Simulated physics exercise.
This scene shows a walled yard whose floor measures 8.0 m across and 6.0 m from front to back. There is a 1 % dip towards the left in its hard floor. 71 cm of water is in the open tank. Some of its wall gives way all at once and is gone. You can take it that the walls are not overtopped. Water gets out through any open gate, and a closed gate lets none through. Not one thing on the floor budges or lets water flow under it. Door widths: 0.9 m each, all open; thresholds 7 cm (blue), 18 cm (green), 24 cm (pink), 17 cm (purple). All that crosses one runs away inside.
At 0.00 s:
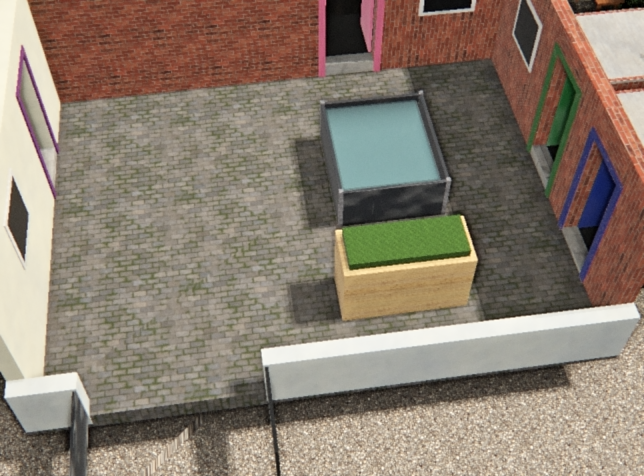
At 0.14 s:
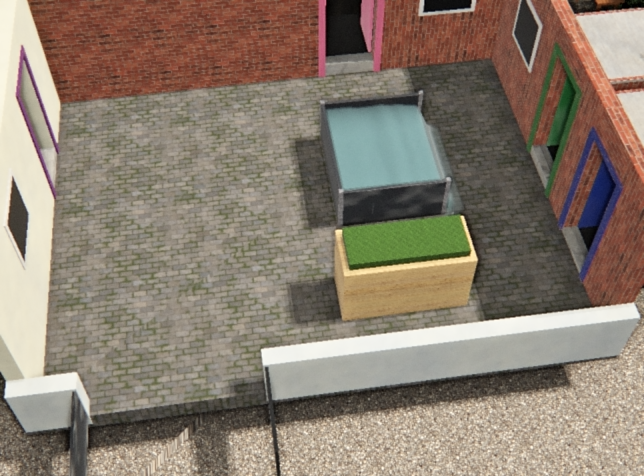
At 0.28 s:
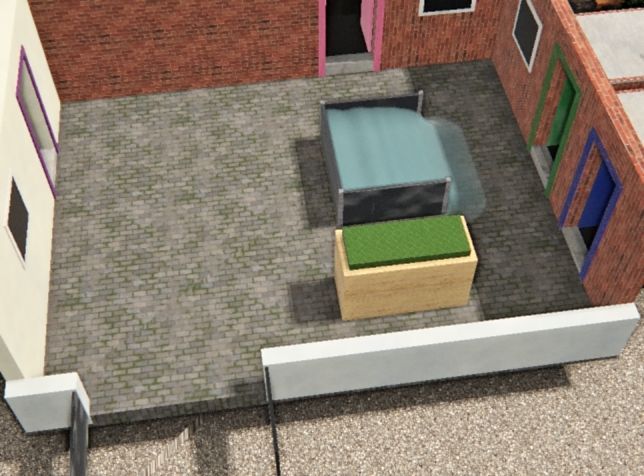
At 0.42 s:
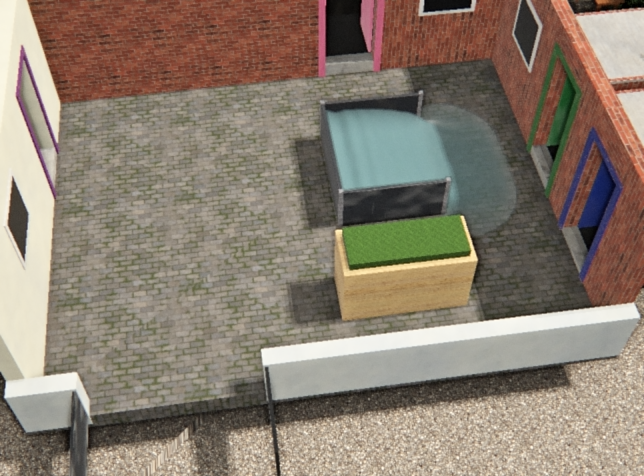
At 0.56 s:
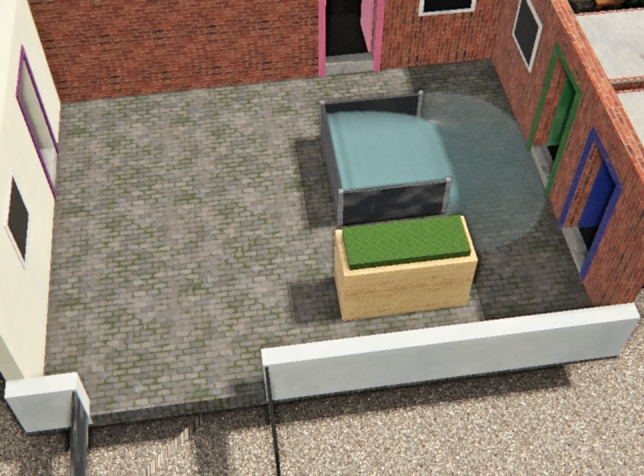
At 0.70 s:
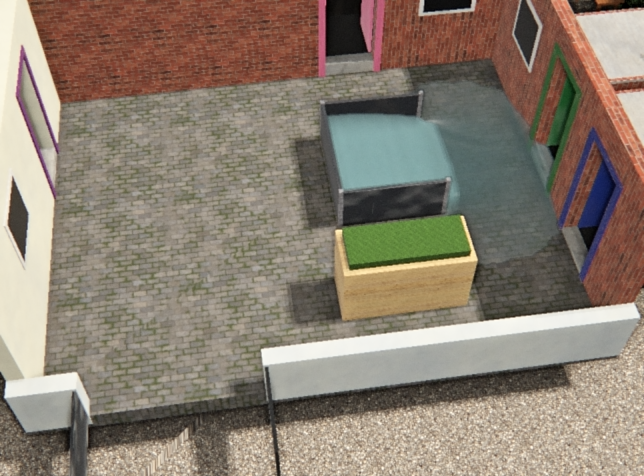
Water pours from the right side of an open tank once the wall there vanishes, spreading across the paving in a widening, thin, rounded sheet until it reaches the right-hand brick wall by the green and blue doorways. The fixed, raised view looks down into a walled grey yard. A grass-topped, pale wooden block stands before the tank, a pink doorway behind, and a cream wall left.
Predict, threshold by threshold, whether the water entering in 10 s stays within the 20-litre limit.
Prediction: Blue door beyond the limit; green door beyond the limit; pink door within the limit; purple door within the limit.
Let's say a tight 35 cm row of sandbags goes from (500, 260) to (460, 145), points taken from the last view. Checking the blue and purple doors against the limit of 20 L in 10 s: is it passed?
Well, the blue one ends up more than allowed and the purple one ends up within bounds.
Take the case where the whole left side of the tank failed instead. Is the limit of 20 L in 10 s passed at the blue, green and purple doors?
Then blue does not exceed it, green does not exceed it, purple exceeds it.
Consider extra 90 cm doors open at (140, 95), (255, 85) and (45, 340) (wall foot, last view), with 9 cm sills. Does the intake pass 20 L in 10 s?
Door 1: Lower; door 2: Lower; door 3: Lower.
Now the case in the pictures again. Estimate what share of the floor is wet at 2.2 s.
I'd say around 20 %.
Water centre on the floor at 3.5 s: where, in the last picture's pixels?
Its balance point sits around (451, 175).
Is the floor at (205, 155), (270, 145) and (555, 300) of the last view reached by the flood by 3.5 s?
Point 1: Unreached; point 2: Reached; point 3: Reached.
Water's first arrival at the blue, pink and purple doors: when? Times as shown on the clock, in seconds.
Blue = 0.9 s, pink = 2.4 s, purple = 5.5 s.
After 1.4 s water covers 20 % of the floor and is deepest (42 cm) near (535, 167); blue door 14 cm at the sill, 3 L in, green door 41 cm at the sill, 86 L in, pink door not reached, purple door not reached.
After 2.2 s water covers 20 % of the floor and is deepest (39 cm) near (492, 62); blue door 13 cm at the sill, 20 L in, green door 30 cm at the sill, 179 L in, pink door not reached, purple door not reached.
After 3.5 s water covers 40 % of the floor and is deepest (20 cm) near (578, 335); blue door 8 cm at the sill, 33 L in, green door 13 cm at the sill, 205 L in, pink door 7 cm at the sill, 0 L in, purple door not reached.
After 6.0 s water covers 75 % of the floor and is deepest (12 cm) near (70, 134); blue door 7 cm at the sill, 35 L in, green door 6 cm at the sill, 206 L in, pink door 6 cm at the sill, 0 L in, purple door 10 cm at the sill, 0 L in.
After 10.0 s water covers 90 % of the floor and is deepest (9 cm) near (50, 277); blue door 4 cm at the sill, 37 L in, green door 4 cm at the sill, 206 L in, pink door 3 cm at the sill, 0 L in, purple door 7 cm at the sill, 0 L in.
